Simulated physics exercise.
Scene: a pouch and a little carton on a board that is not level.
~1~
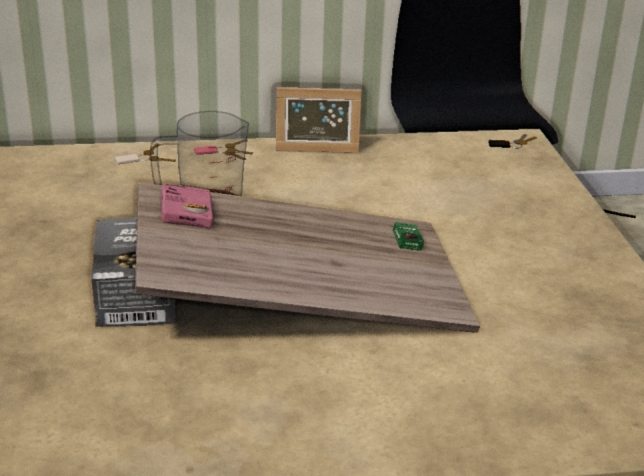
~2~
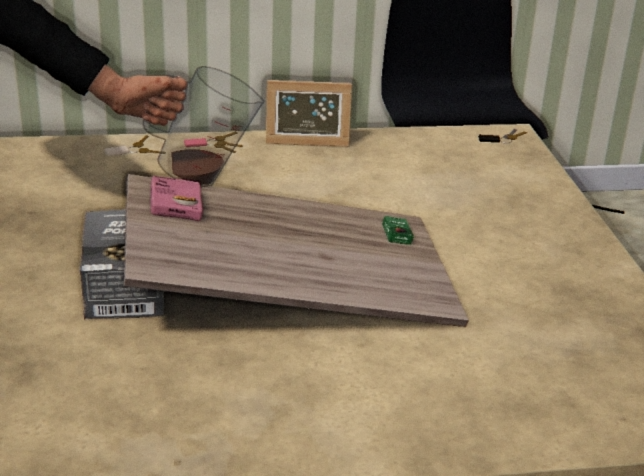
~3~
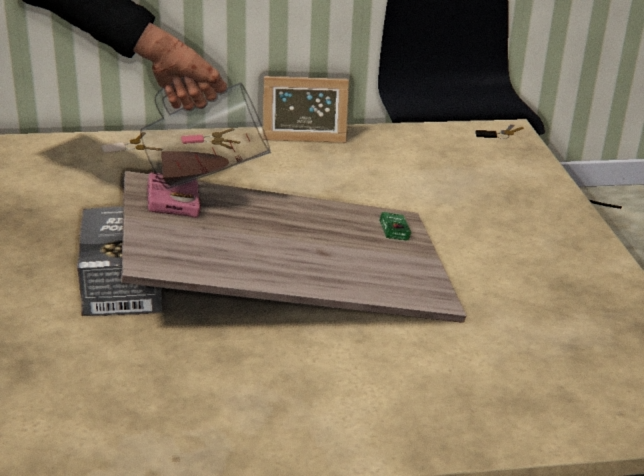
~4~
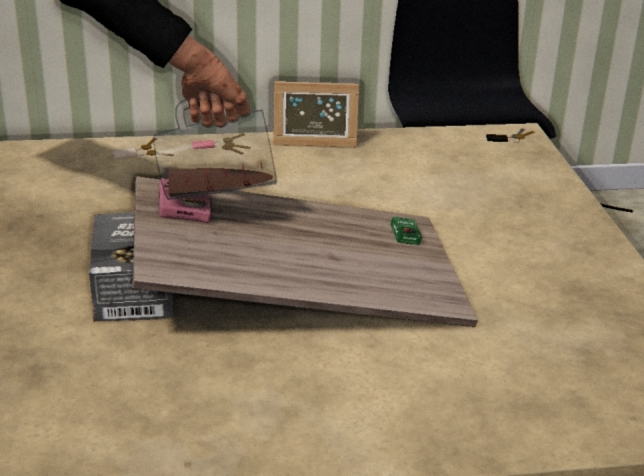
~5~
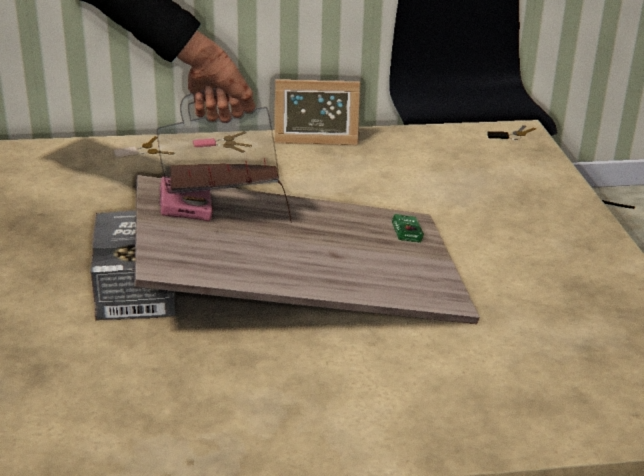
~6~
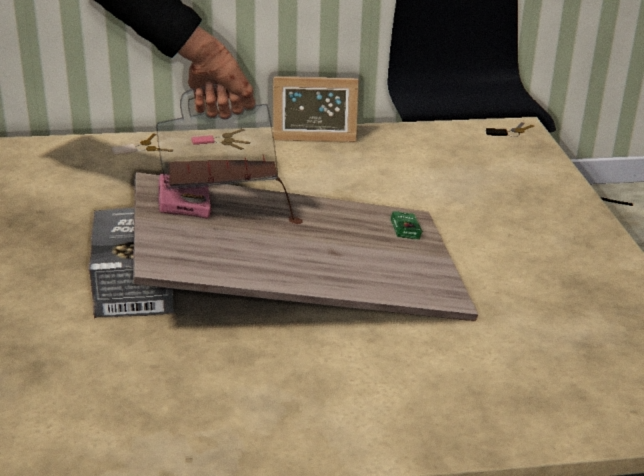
A hand lifts and tilts a glass jug, pouring dark liquid onto a sloping wooden board.
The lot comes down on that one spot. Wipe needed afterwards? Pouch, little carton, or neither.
On the left the pouch: No; on the right the little carton: Yes.
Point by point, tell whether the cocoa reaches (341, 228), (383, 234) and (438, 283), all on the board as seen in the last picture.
Point 1 met by the spill; point 2 met by the spill; point 3 avoided.
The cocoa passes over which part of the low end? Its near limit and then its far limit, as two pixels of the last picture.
The near limit is (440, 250) and the far limit is (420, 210).
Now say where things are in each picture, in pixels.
The first frame shows the board slopes down to the right; jug (211, 167) nearly empty; pouch (187, 205); little carton (408, 236).
The second frame shows jug (207, 127) tipped 25° with all of its load; pouch (176, 198).
The third frame shows jug (207, 137) tipped 65° with all of its load; little carton (395, 226).
The fourth frame shows the board slopes down to the right; jug (217, 156) tipped 80° with all of its load; pouch (184, 200).
The fifth frame shows the first of it lands; jug (220, 151) tipped 85° with all of its load; little carton (407, 228).
The sixth frame shows the first of it lands; jug (219, 148) tipped 85° with all of its load; pouch (184, 195); little carton (406, 225).
Soon after, it runs down to the right; the pouch is dry; the little carton is wet.
Later, it runs down to the right and off the end; the pouch is dry; the little carton is wet.
In the end, it runs down to the right and off the end; the pouch is dry; the little carton is wet.
